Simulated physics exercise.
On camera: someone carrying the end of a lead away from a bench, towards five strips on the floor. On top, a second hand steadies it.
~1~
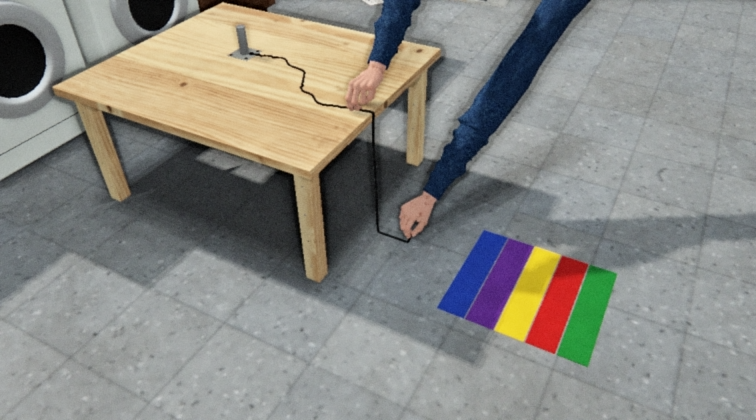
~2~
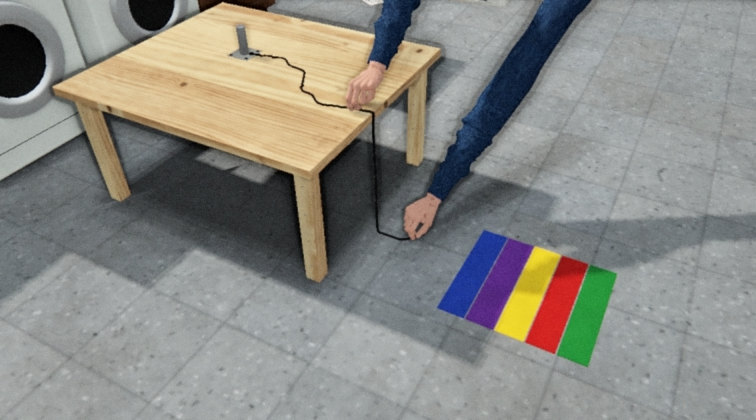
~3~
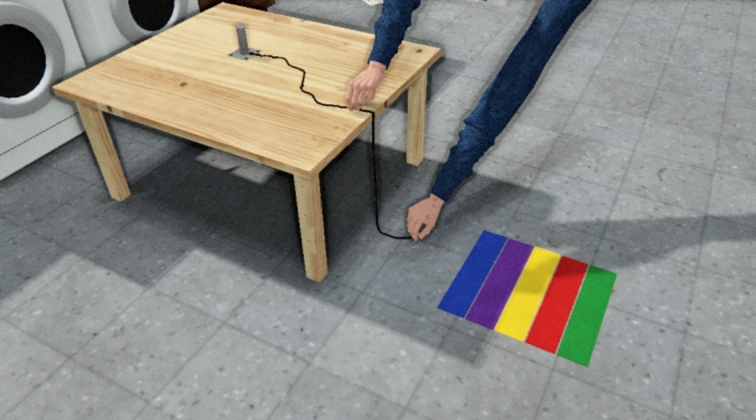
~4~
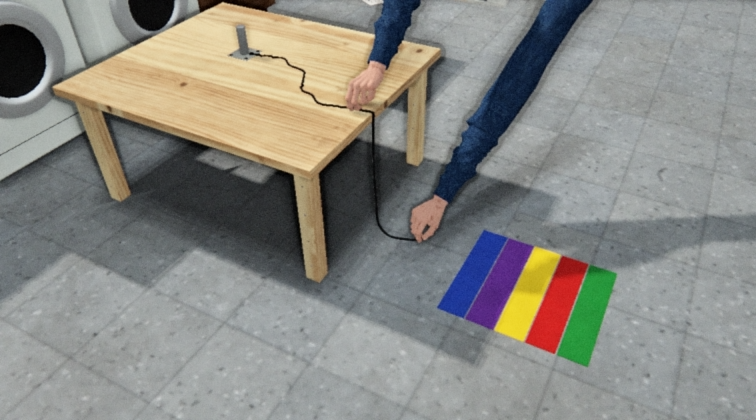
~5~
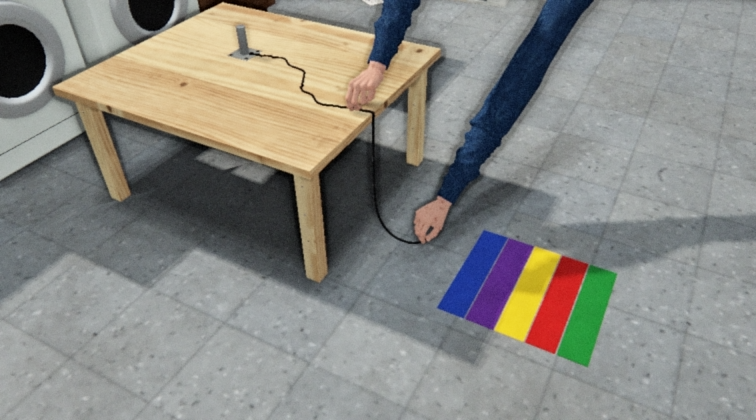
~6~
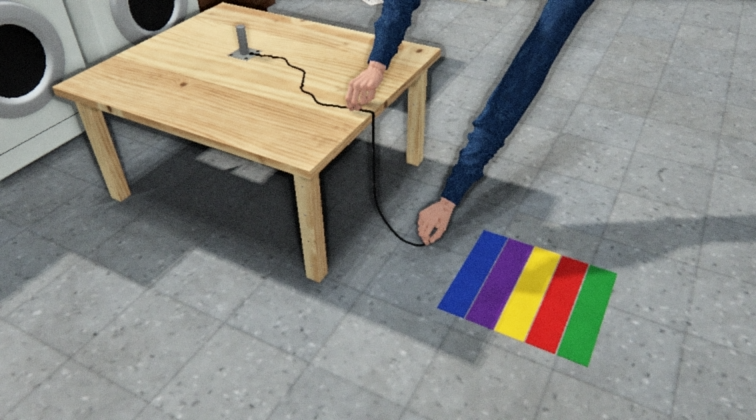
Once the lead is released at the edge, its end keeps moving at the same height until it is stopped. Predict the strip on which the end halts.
The yellow strip.
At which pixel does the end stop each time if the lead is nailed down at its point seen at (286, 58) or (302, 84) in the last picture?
(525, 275) and (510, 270).
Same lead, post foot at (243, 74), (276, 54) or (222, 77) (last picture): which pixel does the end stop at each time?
(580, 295), (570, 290) and (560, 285), roughly.
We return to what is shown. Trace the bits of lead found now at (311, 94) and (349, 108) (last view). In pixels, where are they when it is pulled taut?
They finish at (339, 96) and (378, 118) respectively.
A little later, end near (476, 257); over blue.
Next, end near (512, 270); over purple.
When it is tight, end near (536, 278); over yellow. It gets as far as the yellow strip.
